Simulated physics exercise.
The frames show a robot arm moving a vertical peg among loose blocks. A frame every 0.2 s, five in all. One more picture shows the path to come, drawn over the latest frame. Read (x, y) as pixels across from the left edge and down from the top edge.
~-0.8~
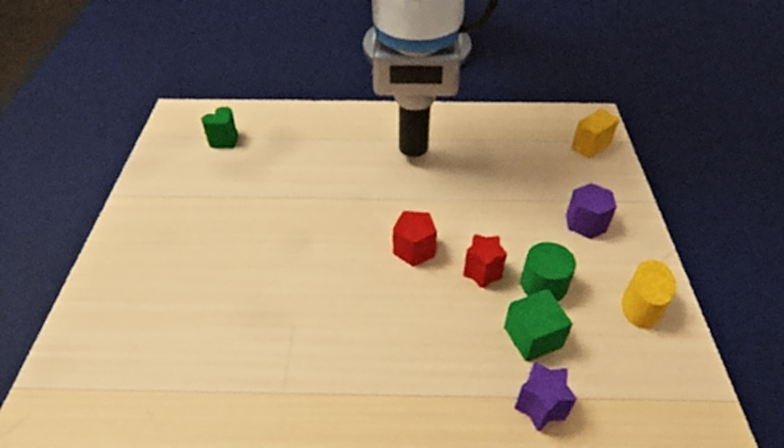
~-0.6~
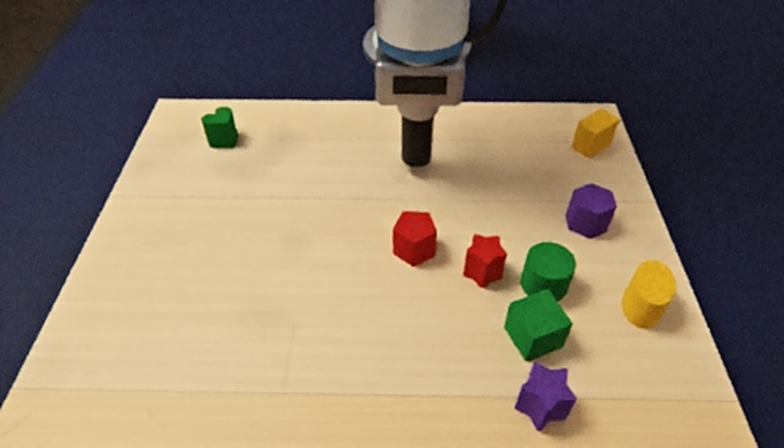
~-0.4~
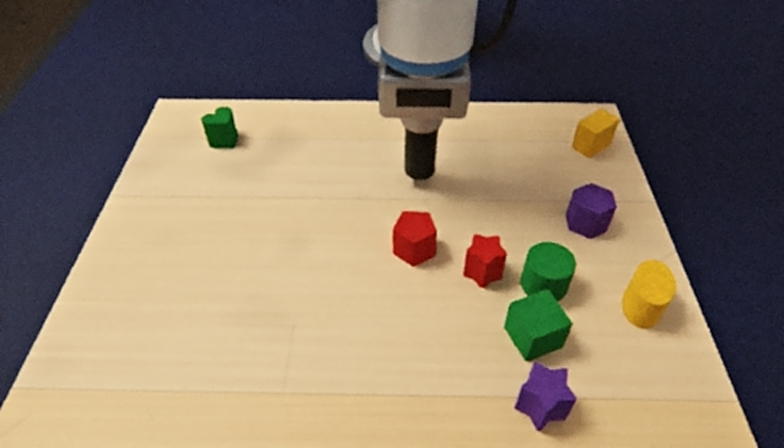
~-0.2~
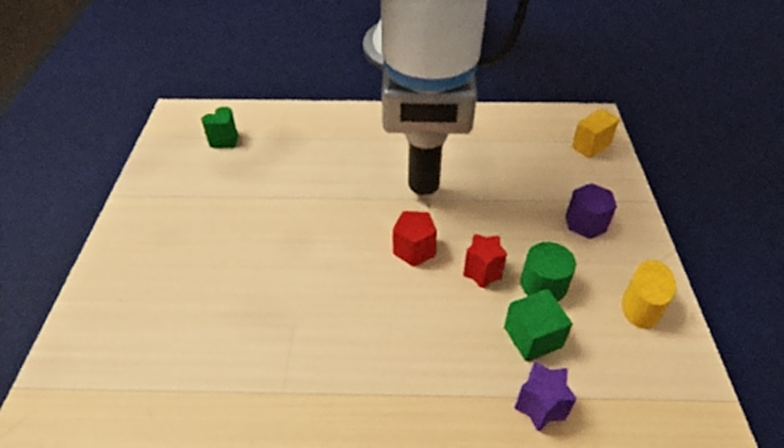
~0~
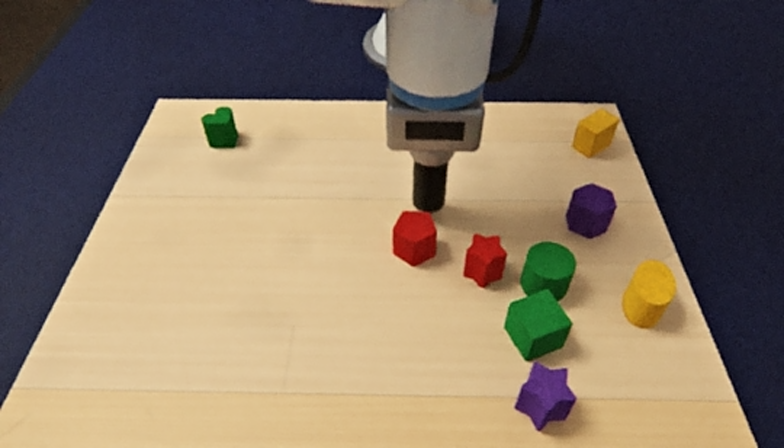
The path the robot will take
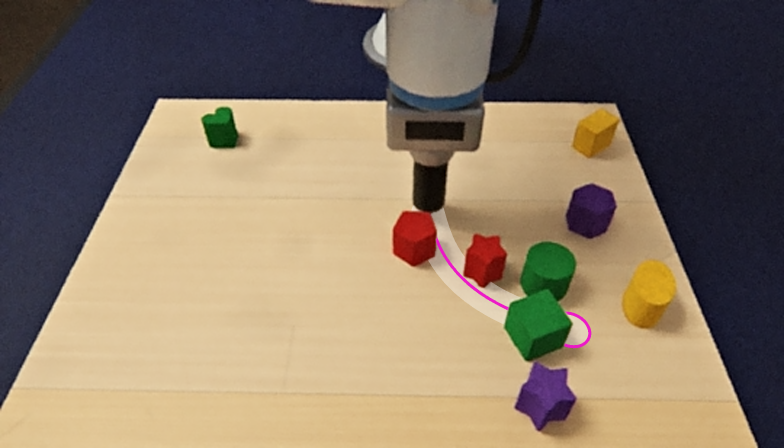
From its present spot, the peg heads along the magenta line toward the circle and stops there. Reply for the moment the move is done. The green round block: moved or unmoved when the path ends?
The green round block moves.
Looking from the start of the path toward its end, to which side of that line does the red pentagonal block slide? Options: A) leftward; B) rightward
B.
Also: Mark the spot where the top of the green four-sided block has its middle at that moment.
Its top face will be centred at roughly (579, 343).
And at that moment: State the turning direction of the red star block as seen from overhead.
Answer: Against the clock.
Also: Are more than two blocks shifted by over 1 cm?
Yes.
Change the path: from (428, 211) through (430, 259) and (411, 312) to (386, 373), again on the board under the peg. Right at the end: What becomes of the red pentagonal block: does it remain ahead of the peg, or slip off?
My guess is it ends up beside or behind the peg.
The drawn path runs from (428, 211) by way of (447, 259) and (497, 303) to (570, 329).
On the path given first. One third of the way, peg at (449, 251); red pentagonal block at (411, 240), turned 60° clockwise.
Two thirds of the way, peg at (499, 294); red pentagonal block at (411, 240), turned 60° clockwise; red star block at (523, 258), turned 70° anticlockwise; green round block at (566, 257).
At the end, peg at (574, 320); red pentagonal block at (411, 240), turned 60° clockwise; red star block at (528, 261), turned 100° anticlockwise; green four-sided block at (579, 343), turned 35° clockwise; green round block at (572, 254).
